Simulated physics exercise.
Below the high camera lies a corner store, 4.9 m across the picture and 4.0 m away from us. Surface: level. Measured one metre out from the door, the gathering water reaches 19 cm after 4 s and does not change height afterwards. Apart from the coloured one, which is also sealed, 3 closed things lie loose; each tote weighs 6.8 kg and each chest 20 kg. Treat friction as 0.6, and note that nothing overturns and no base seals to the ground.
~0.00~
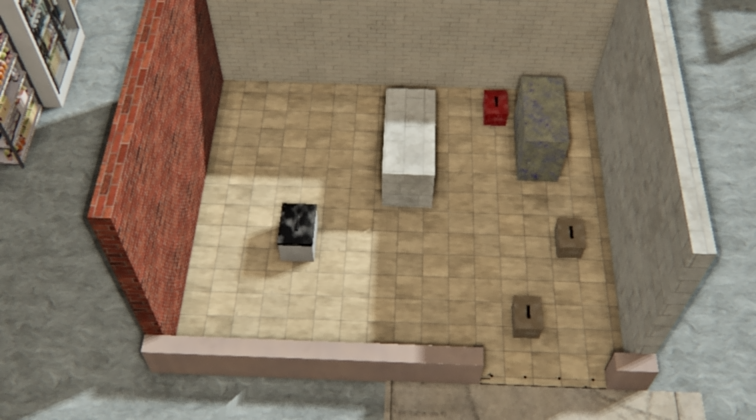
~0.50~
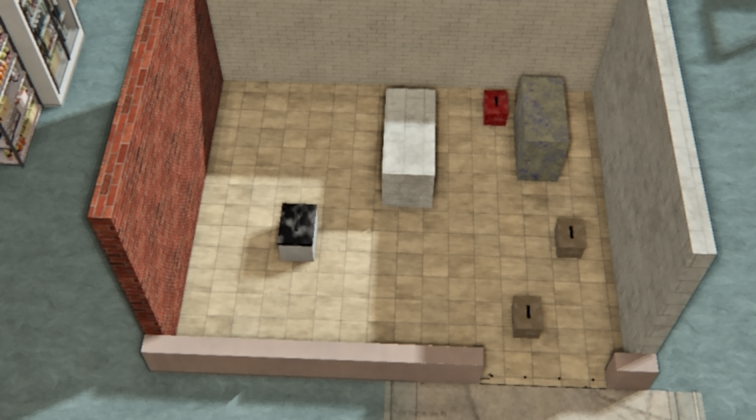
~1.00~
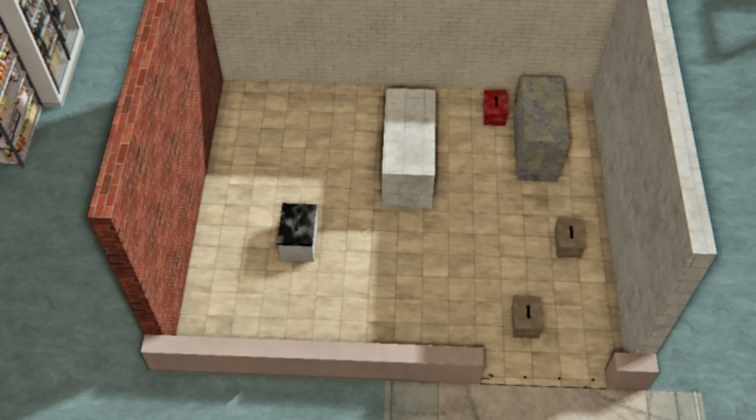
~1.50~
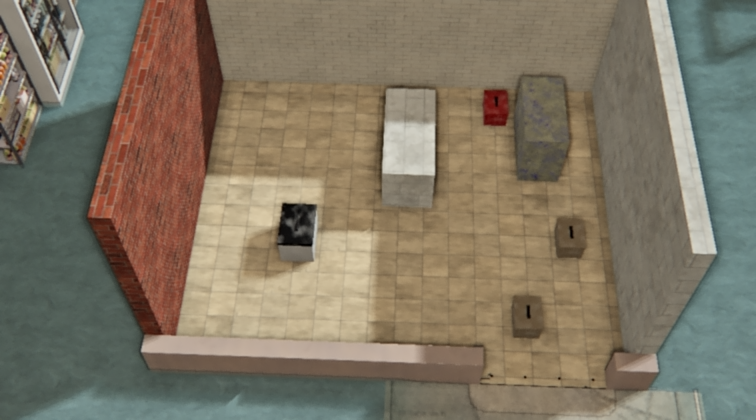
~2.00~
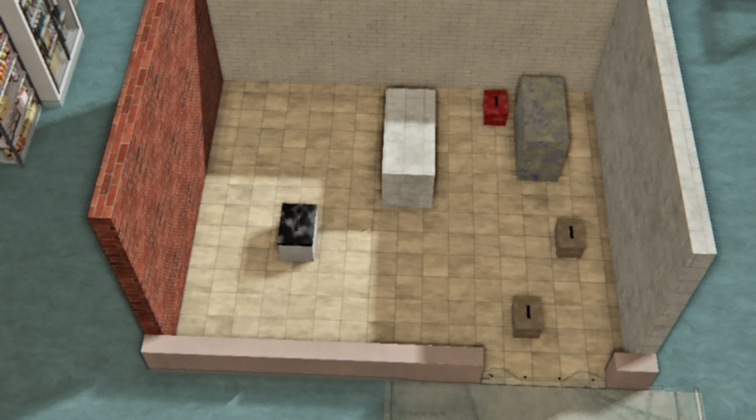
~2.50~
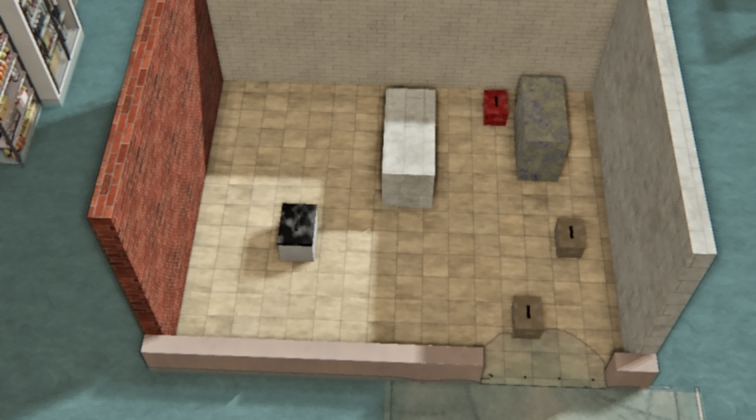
Water covered the ground outside a small walled store seen from above, then a shallow, clear patch crept in through the front doorway, while the boxes and blocks inside stayed where they were.
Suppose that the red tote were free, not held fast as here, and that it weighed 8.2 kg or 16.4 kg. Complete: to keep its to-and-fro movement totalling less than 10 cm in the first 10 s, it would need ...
It would need more than either mass.
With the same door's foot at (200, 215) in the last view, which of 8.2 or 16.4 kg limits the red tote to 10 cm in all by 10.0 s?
Then the lighter mass suffices.
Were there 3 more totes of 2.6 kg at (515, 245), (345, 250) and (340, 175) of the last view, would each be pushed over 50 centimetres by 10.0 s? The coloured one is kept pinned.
Result, in turn - exceeds it; exceeds it; falls shy.
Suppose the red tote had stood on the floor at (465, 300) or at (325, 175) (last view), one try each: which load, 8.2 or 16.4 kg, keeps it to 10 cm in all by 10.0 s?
Taking them in turn, only the heavier mass keeps it, and the lighter mass keeps it.
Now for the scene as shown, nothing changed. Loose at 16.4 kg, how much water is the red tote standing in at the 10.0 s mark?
About 13 cm.
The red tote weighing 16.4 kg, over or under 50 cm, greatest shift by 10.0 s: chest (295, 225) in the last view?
That one is below half a metre, as it turns out.
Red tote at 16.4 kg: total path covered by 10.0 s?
About 60 cm.
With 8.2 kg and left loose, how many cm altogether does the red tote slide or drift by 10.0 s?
Around 150 cm in total.
After 3.5 s the red tote would be 0 cm from its start with 8.2 kg and 0 cm from its start with 16.4 kg; 0 cm of water round it then.
After 4.5 s the red tote would be 0 cm from its start with 8.2 kg and 0 cm from its start with 16.4 kg; 0 cm of water round it then.
After 7.0 s the red tote would be 1 cm from its start with 8.2 kg and 0 cm from its start with 16.4 kg; 7 cm of water round it then.
After 10.0 s the red tote would be 112 cm from its start with 8.2 kg and 60 cm from its start with 16.4 kg; 13 cm of water round it then.
